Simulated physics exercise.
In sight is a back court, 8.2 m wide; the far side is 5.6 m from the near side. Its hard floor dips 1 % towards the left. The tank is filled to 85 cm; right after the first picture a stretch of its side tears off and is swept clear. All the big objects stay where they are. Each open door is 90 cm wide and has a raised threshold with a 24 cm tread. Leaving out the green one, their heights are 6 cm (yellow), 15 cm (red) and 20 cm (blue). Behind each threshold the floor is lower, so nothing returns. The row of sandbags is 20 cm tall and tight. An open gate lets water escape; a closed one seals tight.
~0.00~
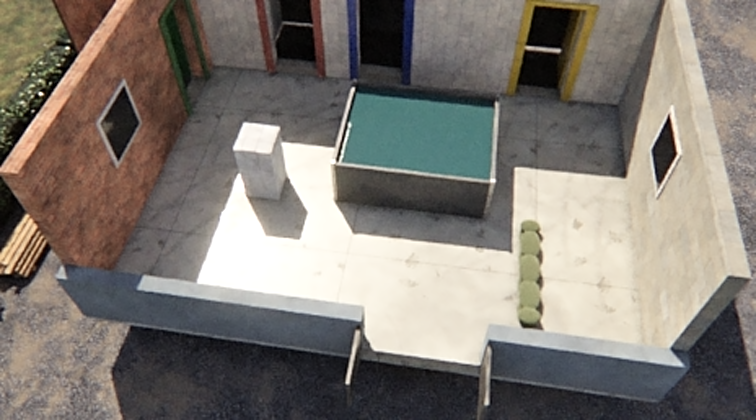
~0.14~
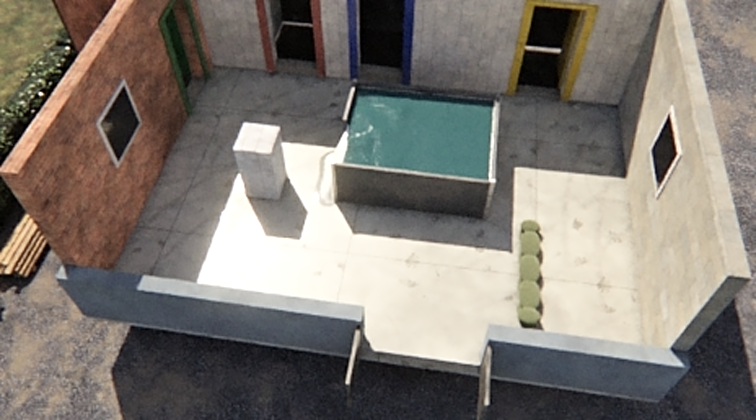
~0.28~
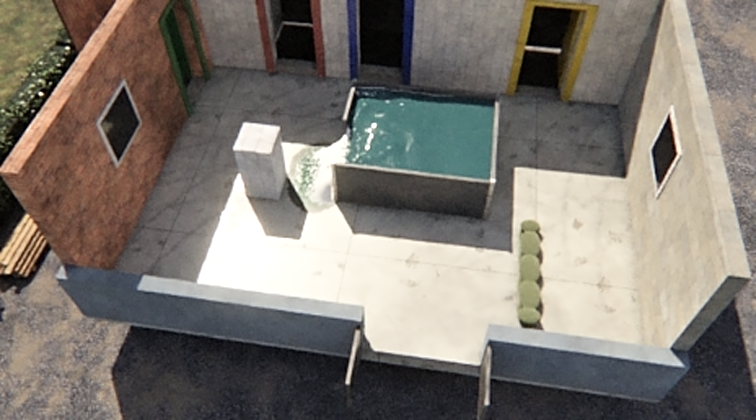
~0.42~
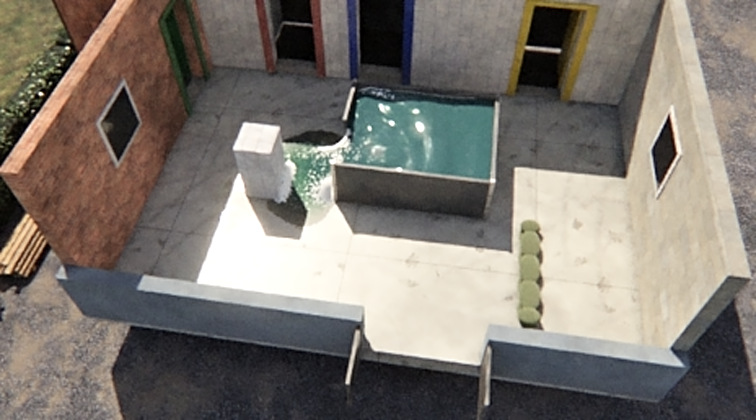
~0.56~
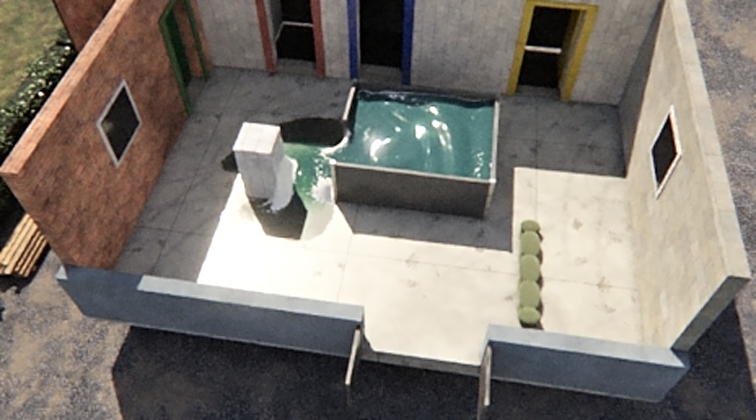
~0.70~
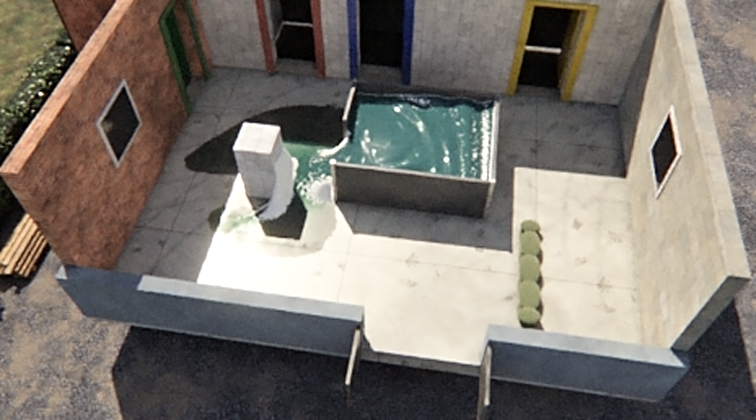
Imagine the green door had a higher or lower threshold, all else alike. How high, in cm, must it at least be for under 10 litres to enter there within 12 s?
Close to 28 cm is just enough.
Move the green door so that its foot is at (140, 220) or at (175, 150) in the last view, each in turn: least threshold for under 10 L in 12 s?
About 20 and 26 cm.
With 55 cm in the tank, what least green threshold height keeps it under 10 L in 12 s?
Some 17 cm.
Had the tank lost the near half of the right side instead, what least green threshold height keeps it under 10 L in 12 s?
About 16 cm.
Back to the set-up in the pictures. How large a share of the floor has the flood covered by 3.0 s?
Some 45 per cent of it.
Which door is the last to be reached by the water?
The yellow one.
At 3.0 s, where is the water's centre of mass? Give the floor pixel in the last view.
Near (323, 176).
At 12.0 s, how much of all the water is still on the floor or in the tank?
Some 86 per cent remains.
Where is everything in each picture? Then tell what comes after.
The first frame shows still water, 85 cm deep, in the tank at (419, 132); the green door at (186, 55) is dry.
In the second frame, the gap is at (342, 164), the front 0.4 m out at (324, 160); the back of the tank holds 85 cm.
In the third frame, the gap is at (342, 166), the front 0.9 m out at (294, 172); the back of the tank holds 85 cm.
In the fourth frame, the gap is at (342, 167), the front 1.5 m out at a hidden place; the back of the tank holds 85 cm.
In the fifth frame, the front is at (229, 165), 2.1 m from the gap at (342, 167); 3.5 m2 of floor is wet, 84 cm left at the back.
In the sixth frame, the front is at (193, 163), 2.8 m from the gap at (342, 167); 5.3 m2 of floor is wet, 75 cm left at the back; the green door at (186, 55), 3.7 m from the gap, is still 1.3 m from the nearest water.
After 1.4 s water covers 30 % of the floor, deepest (67 cm) near (291, 182); 21 cm at the green door, 1 litre in over its 10 cm threshold.
After 3.0 s water covers 45 % of the floor, deepest (42 cm) near (291, 182); 28 cm at the green door, 124 litres in over its 10 cm threshold.
After 12.0 s water covers 100 % of the floor, deepest (16 cm) near (145, 206); 13 cm at the green door, 443 litres in over its 10 cm threshold.
At the green door as built, the water arrived by 1.2 s and peaked near 28 cm at 2.8 s.
With a threshold of 25.5 cm, 20 litres would have come in within the 12 s; with 34.5 cm, 1 litre. So under 10 litres takes about 28 cm.
